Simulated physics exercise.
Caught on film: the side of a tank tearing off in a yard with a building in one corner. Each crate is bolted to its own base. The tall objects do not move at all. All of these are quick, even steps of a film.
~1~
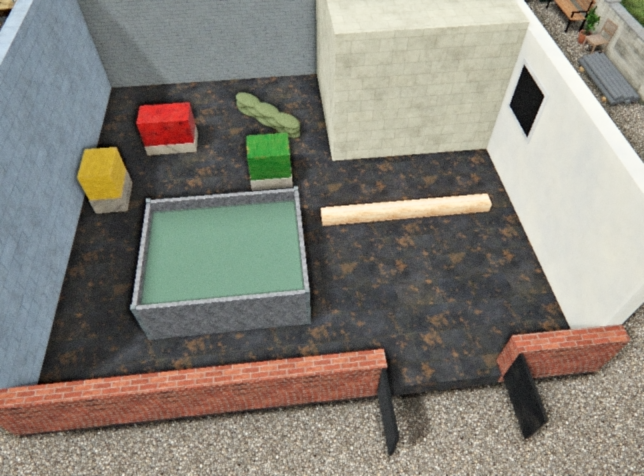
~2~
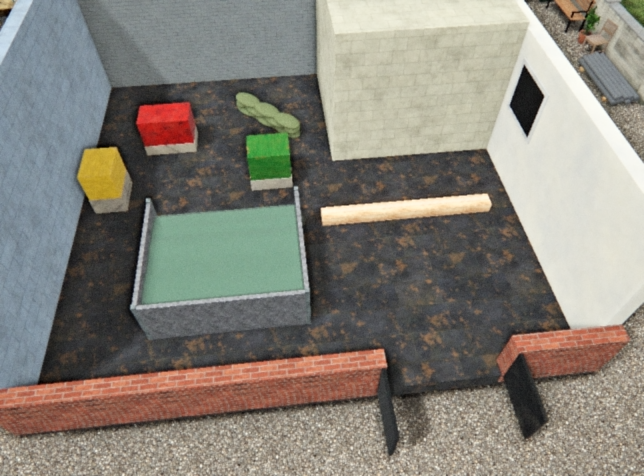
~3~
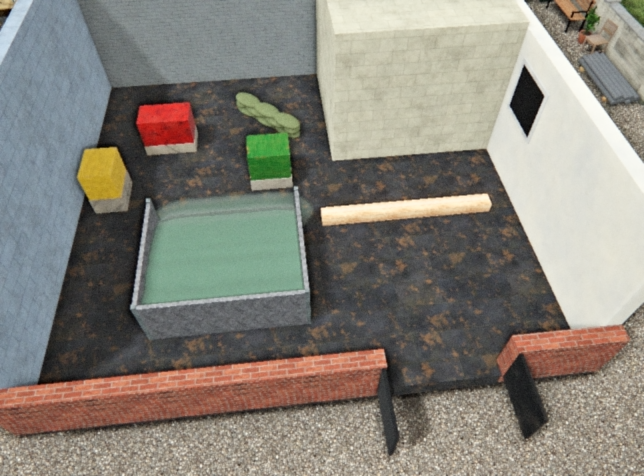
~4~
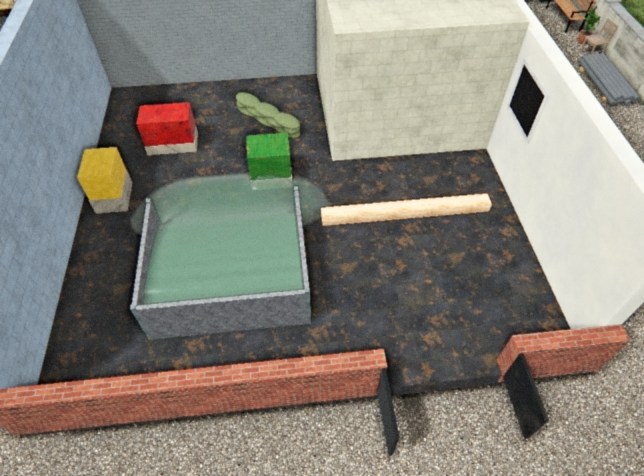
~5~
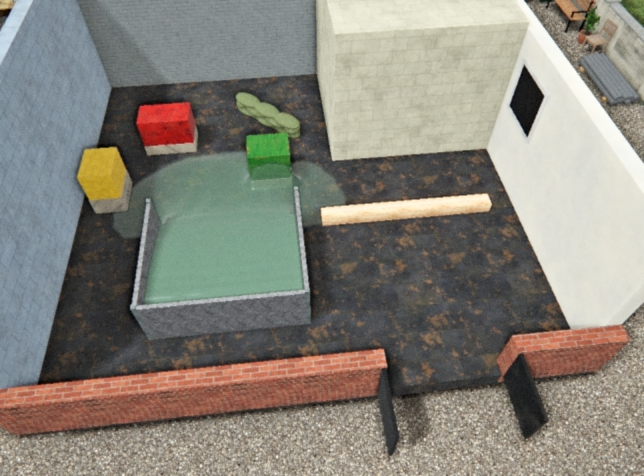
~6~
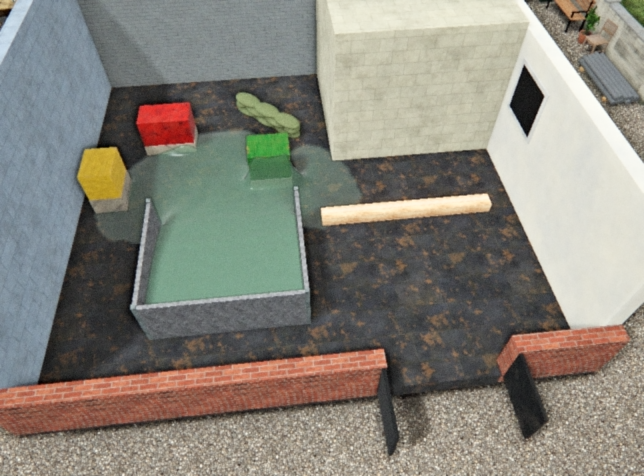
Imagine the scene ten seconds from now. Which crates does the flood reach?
In the end the green crate will not stay dry; the red crate will not stay dry; the yellow crate will come through untouched.
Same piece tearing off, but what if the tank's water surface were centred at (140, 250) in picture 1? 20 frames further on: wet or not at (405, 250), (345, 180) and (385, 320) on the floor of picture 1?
First unwetted; next drenched; last unwetted.
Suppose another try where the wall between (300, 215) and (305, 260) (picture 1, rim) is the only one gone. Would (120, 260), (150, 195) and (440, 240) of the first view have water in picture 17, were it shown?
The first comes out untouched, the second untouched, the third soaked.
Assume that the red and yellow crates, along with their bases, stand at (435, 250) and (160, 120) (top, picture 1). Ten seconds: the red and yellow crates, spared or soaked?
The red one is not reached, the yellow one is reached.
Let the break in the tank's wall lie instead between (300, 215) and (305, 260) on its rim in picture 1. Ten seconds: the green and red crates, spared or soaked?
Well, the green crate is never reached, and the red crate is never reached as well.
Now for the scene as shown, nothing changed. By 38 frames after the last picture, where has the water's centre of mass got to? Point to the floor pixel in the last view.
My pick is pixel (253, 179).
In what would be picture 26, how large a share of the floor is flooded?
About 65 per cent.
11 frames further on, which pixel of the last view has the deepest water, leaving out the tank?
Roughly at pixel (111, 92).
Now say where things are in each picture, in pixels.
In the first picture, still water in the open tank at (223, 247).
In the second picture, the front is at a hidden place, out from the gap on the open tank's far side.
In the third picture, the front is at (306, 207), out from the gap on the open tank's far side.
In the fourth picture, the front is at (314, 189), out from the gap on the open tank's far side.
In the fifth picture, the front is at (329, 178), out from the gap on the open tank's far side.
In the sixth picture, water pours out on the open tank's far side and has run to (199, 137).
A moment on, water covers 30 % of the floor; the green crate water round its plinth, the red crate water round its plinth, the yellow crate water round its plinth.
Next, water covers 45 % of the floor; the green crate water round its plinth, the red crate water round its plinth, the yellow crate water round its plinth.
Then, water covers 65 % of the floor; the green crate water round its plinth, the red crate water round its plinth, the yellow crate water round its plinth.
Later, water covers 80 % of the floor; the green crate water round its plinth, the red crate water round its plinth, the yellow crate water round its plinth.
In the end, water covers 95 % of the floor; the green crate was topped, the red crate was topped, the yellow crate stayed above the water.
